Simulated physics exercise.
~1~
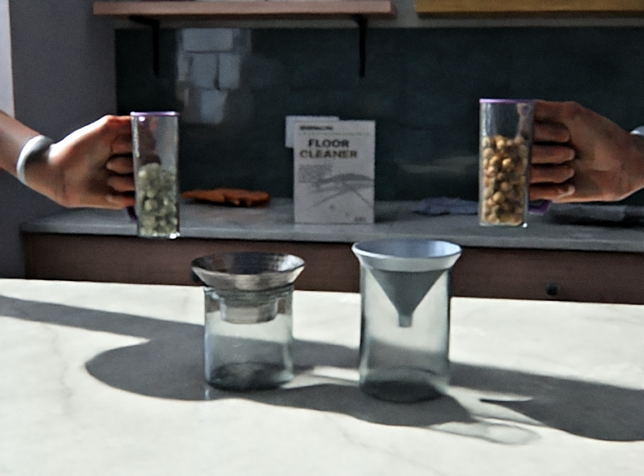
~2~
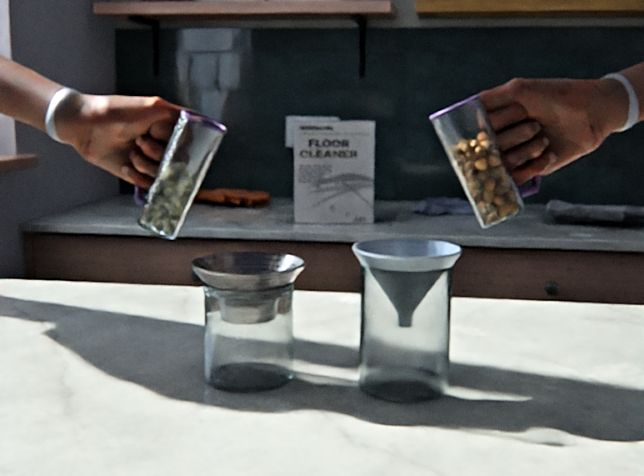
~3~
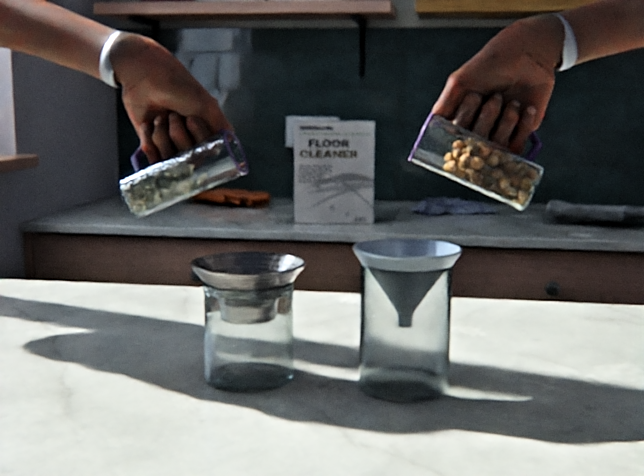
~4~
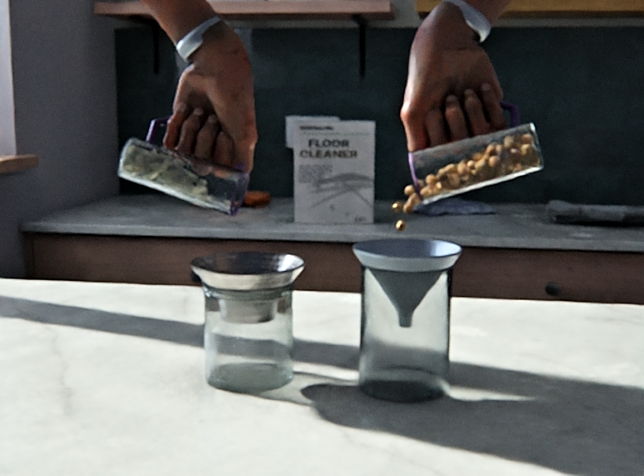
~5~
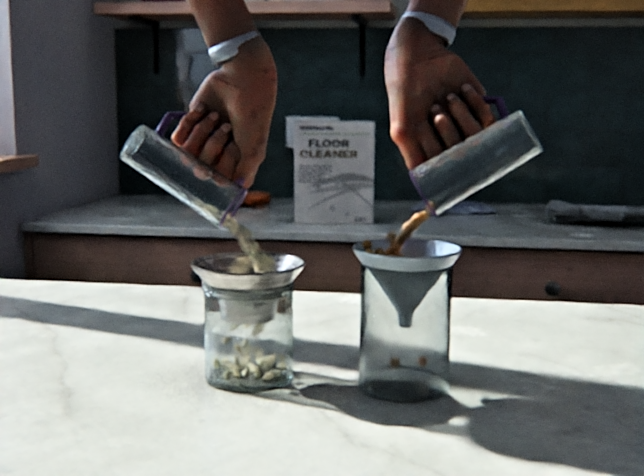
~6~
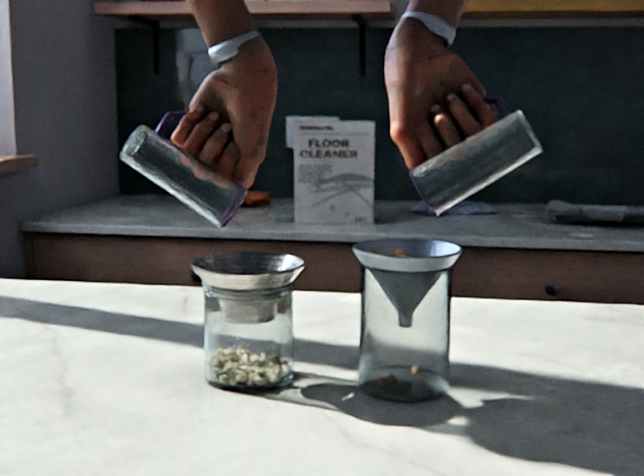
At first, two hands hold clear cups upright on either side, the left with pale greenish pieces and the right with tan, nut-like ones, beyond two funnels set in glass jars on a pale counter. The hands move inward and tip the cups until they lie on their sides above the funnels. A few tan pieces begin to drop on the right. Then both cups tilt further and pour, and pale pieces gather in the left jar while only a few reach the right one. Finally, both cups are empty, the left load rests in its jar, and most of the right load stays stuck in its funnel.
